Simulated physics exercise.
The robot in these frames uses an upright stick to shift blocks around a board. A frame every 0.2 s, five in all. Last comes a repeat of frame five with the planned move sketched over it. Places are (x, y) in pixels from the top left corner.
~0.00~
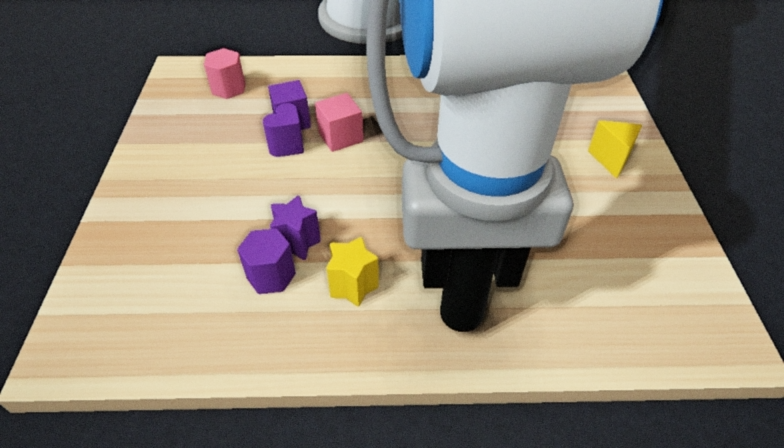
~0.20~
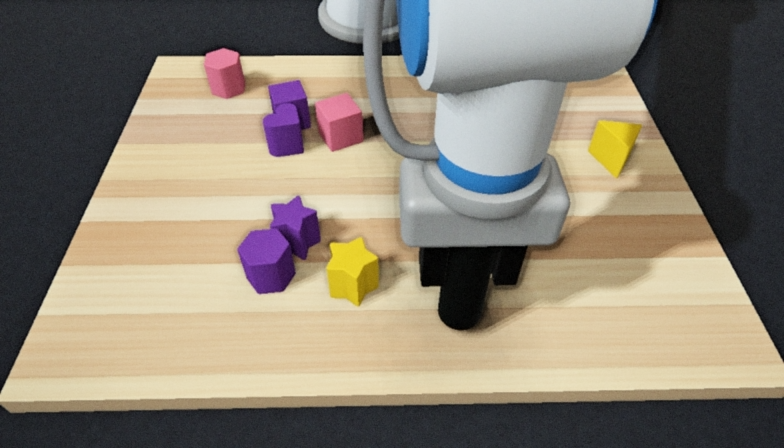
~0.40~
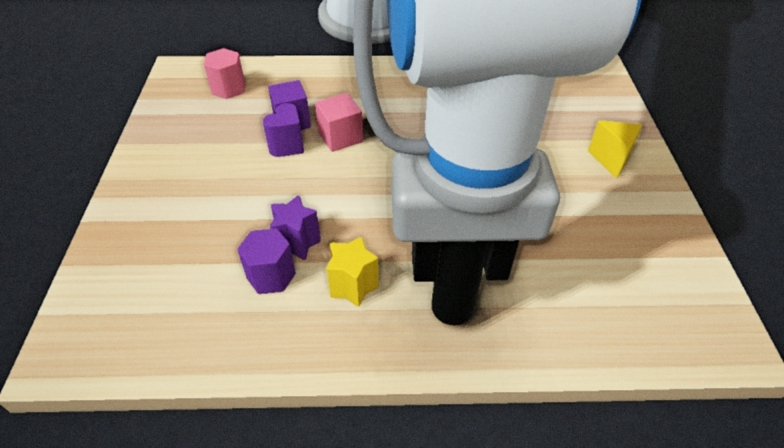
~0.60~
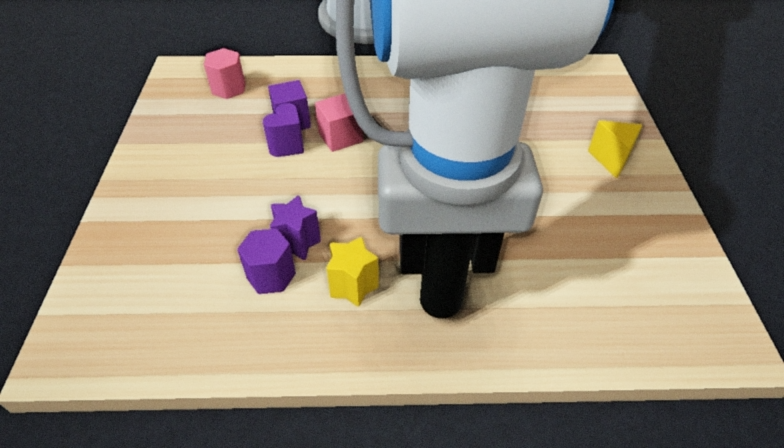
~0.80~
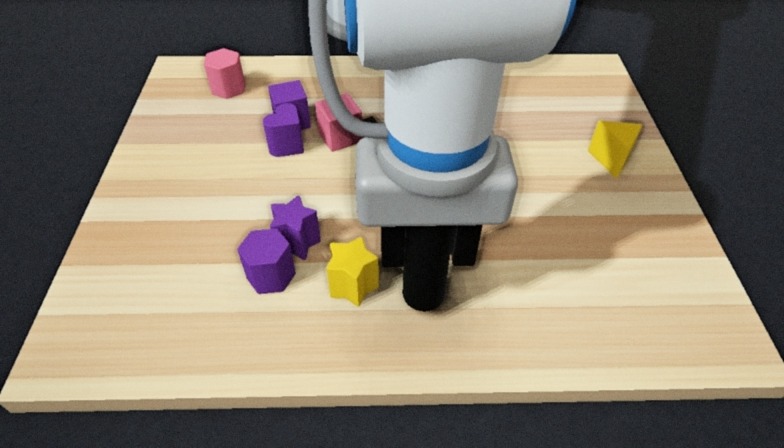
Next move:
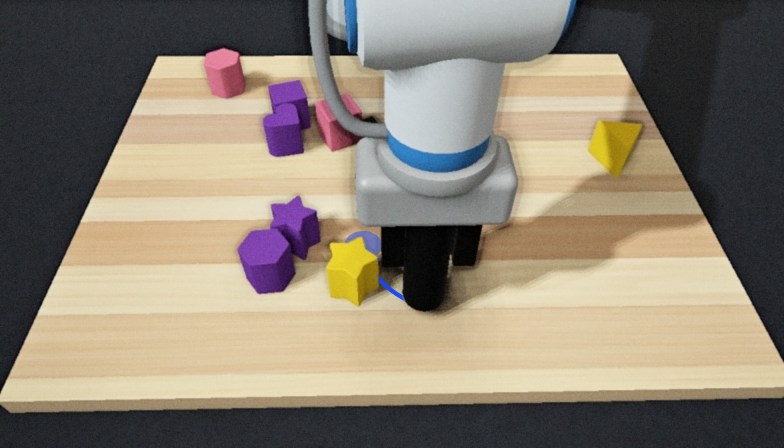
The robot arm held its black stick upright over the wooden board and slid it a short way left toward the yellow star block, while the purple, pink and yellow blocks all stayed still.
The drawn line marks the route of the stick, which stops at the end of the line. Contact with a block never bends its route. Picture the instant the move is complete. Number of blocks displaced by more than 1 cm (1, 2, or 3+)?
In total, one block gets moved by over 1 cm.
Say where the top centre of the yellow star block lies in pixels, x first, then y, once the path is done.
If I read the scene right, the answer is (330, 244).
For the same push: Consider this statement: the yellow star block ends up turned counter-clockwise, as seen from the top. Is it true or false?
That is true.
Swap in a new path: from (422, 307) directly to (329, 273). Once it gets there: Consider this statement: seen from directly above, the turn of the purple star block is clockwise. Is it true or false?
Verdict: True.
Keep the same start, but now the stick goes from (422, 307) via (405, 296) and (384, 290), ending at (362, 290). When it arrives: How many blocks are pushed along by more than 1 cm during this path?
Expect one.
Drawn move, from (422, 307) by way of (393, 291) and (372, 270) to (363, 245).
The first path, step by step. Halfway along, stick at (380, 268); yellow star block at (335, 252), turned 25° anticlockwise.
At the end, stick at (362, 233); purple star block still; yellow star block at (330, 244), turned 70° anticlockwise.
